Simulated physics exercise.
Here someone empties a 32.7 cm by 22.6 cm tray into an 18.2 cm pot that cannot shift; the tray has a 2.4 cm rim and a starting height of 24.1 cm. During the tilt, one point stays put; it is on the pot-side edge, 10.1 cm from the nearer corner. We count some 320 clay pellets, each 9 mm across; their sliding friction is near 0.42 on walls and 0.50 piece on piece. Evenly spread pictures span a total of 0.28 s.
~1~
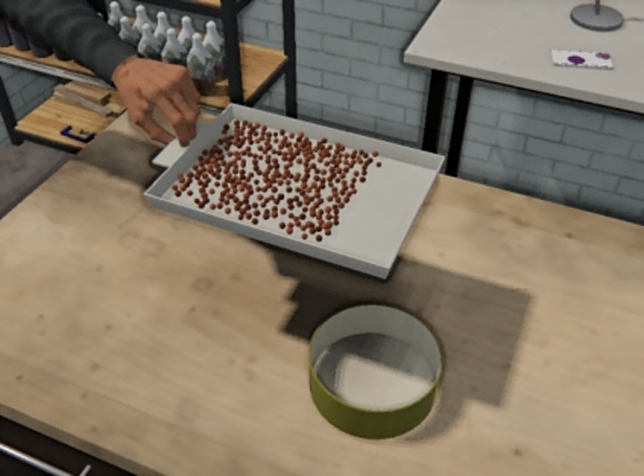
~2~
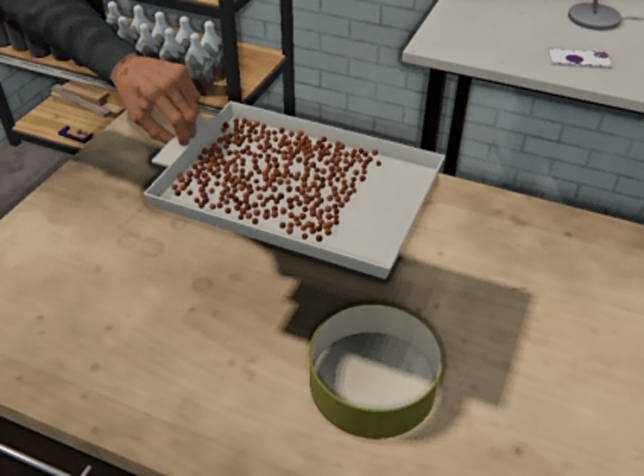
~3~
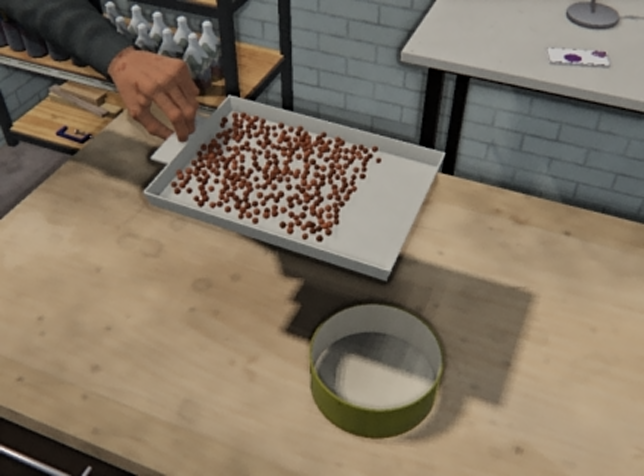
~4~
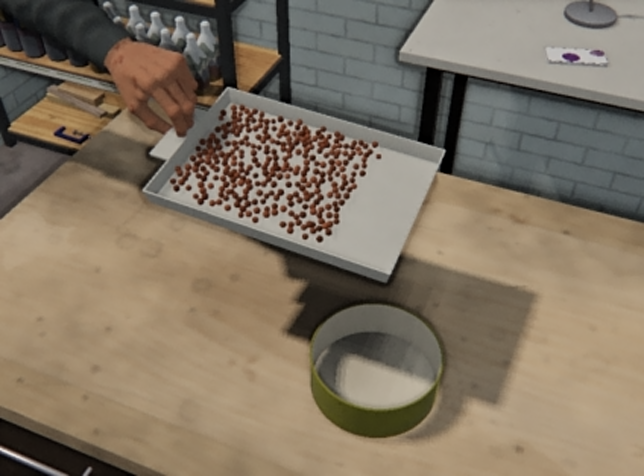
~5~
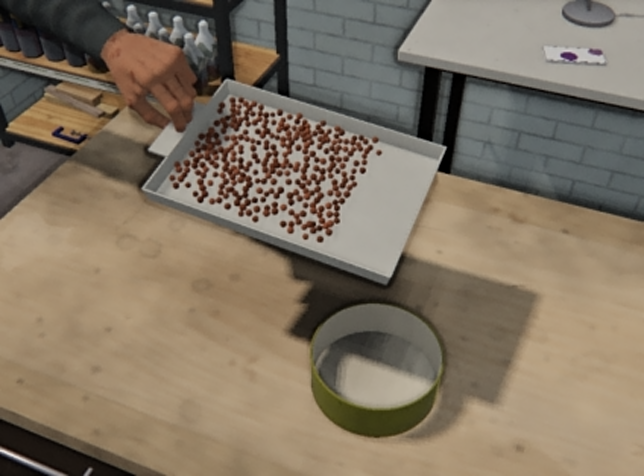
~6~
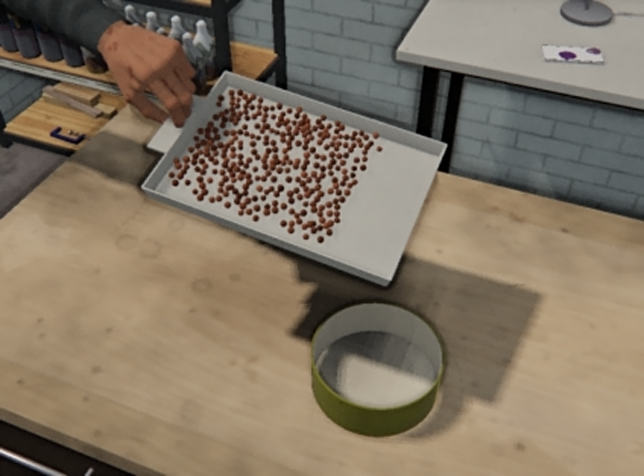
Shallow tray of small reddish-brown pellets slowly tilting, its far-left side rising beside a hand, above a green-sided pot on a wooden table.
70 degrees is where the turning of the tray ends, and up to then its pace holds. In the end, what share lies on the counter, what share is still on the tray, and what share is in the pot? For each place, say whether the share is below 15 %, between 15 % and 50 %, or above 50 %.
In order: Counter: There'll be not much, left on the tray: There'll be over half the quantity, pot: There'll be not much.
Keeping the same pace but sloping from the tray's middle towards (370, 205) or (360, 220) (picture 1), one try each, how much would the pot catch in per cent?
The share comes to about 0 in a hundred, then about 10 in a hundred.
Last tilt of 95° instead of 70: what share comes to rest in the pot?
In that case, near 90 percent.
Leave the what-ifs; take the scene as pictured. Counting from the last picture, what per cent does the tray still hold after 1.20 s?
Load share: Around 95%.
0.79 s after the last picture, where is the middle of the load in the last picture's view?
Approximately (313, 229) in the last picture.
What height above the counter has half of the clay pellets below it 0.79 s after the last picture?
Some 26 cm above the counter.
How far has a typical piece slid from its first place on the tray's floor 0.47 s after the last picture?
It has moved some 10 cm from its start.
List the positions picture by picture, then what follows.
The first frame shows tray tilt 0 degrees, front corners at (149, 193) and (386, 264); middle of the pieces at (277, 172); pot at (376, 354).
The second frame shows tray tilt 1 degrees, front corners at (149, 192) and (387, 265); middle of the pieces at (276, 171).
The third frame shows tray tilt 3 degrees, front corners at (149, 191) and (387, 267), lowest corner right front; middle of the pieces at (276, 168).
The fourth frame shows tray tilt 6 degrees, front corners at (148, 189) and (388, 270), lowest corner right front; middle of the pieces at (276, 164).
The fifth frame shows tray tilt 9 degrees, front corners at (147, 187) and (388, 273), lowest corner right front; middle of the pieces at (275, 160).
The sixth frame shows tray tilt 13 degrees, front corners at (147, 186) and (388, 276), lowest corner right front; middle of the pieces at (275, 157); pot at (377, 352).
Then, 0.47 s after the last picture, tilt 40 degrees; the tray holds 100 %, the pot 0 %.
Then, 0.79 s after the last picture, tilt 58 degrees; the tray holds 95 %, the pot 0 %.
Then, 1.20 s after the last picture, tilt 70 degrees; the tray holds 95 %, the pot 5 %.
In the end, counter 0 %, tray 95 %, pot 5 %.
